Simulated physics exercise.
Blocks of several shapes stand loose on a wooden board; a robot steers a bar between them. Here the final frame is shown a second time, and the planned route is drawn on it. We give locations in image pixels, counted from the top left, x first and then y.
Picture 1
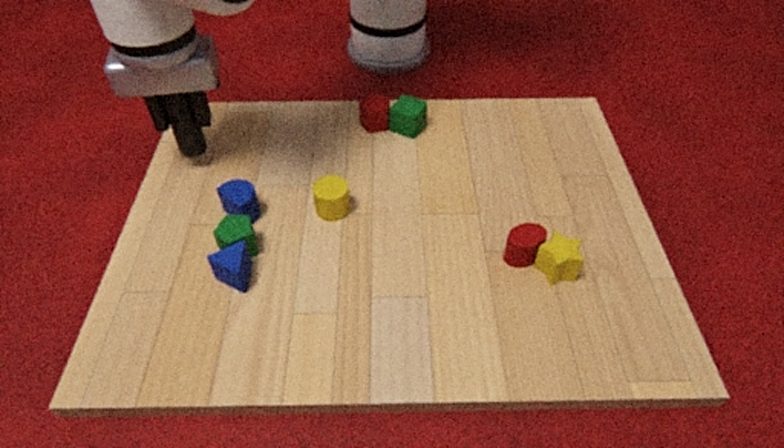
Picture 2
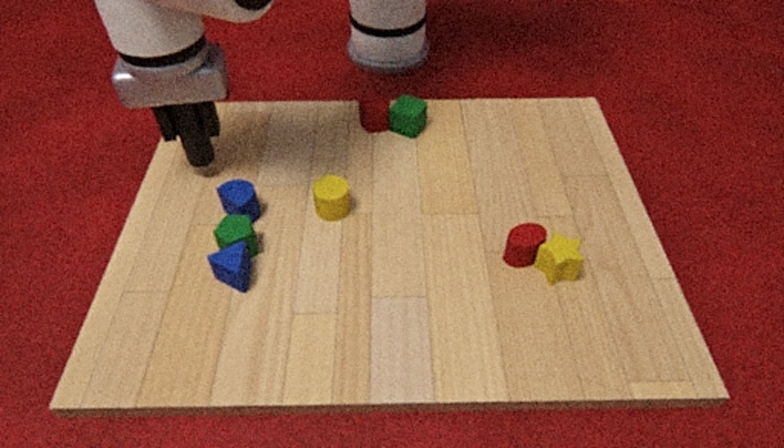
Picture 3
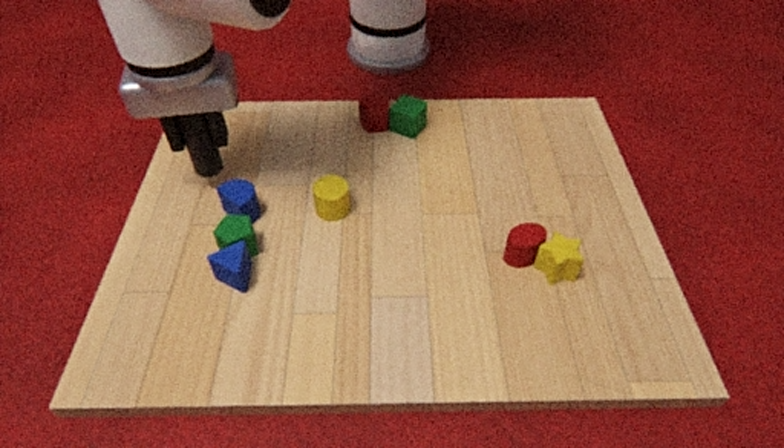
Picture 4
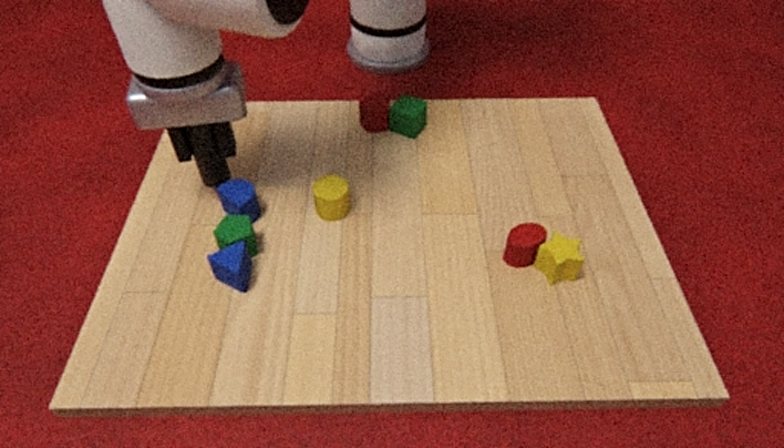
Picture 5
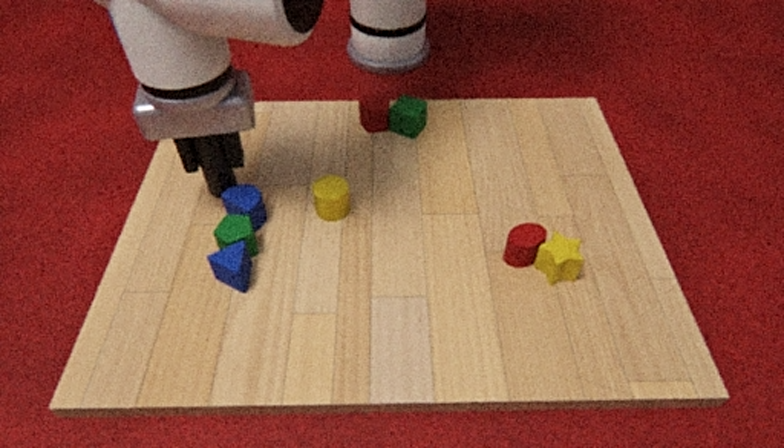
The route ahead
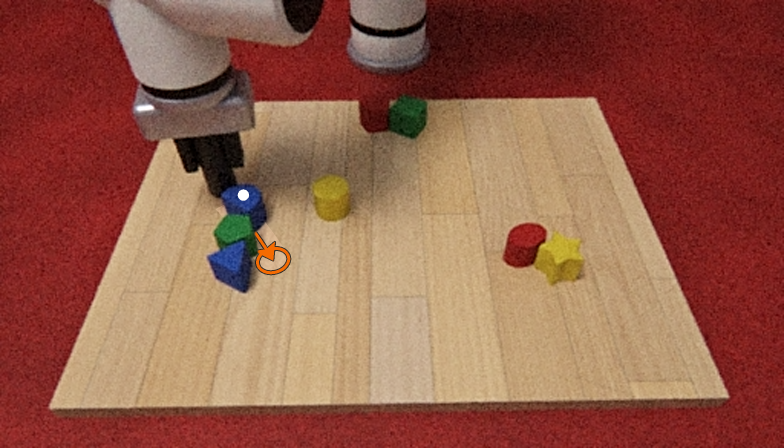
Robot arm easing its dark gripper toward the viewer and slightly right across a wooden board, nudging a blue block slightly.
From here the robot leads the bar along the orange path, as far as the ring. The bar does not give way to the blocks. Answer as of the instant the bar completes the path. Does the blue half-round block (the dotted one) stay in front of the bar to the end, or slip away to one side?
The bar moves past it.
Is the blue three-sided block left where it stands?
I'd say no.
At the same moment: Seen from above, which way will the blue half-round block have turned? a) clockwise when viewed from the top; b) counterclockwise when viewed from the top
That would be b.
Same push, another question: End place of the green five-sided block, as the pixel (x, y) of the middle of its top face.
Its top centre is at about (233, 250).
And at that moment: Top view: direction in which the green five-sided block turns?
Spin direction: Clockwise.
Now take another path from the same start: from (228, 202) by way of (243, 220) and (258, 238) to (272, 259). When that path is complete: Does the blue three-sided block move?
Yes, it checks out.
The line goes from (228, 202) over (244, 220) and (259, 239) to (273, 260); the dot is on the blue half-round block.
On the path given first. One third of the way, bar (241, 207); blue half-round block (265, 209), turned 20° anticlockwise.
Two thirds of the way, bar (256, 227); blue three-sided block (229, 264), turned 20° clockwise; green five-sided block (234, 240), turned 25° clockwise; blue half-round block (288, 220), turned 45° anticlockwise.
At the end, bar (270, 248); blue three-sided block (223, 275), turned 45° clockwise; green five-sided block (233, 250), turned 50° clockwise; blue half-round block (301, 227), turned 95° anticlockwise; yellow circular block unmoved.
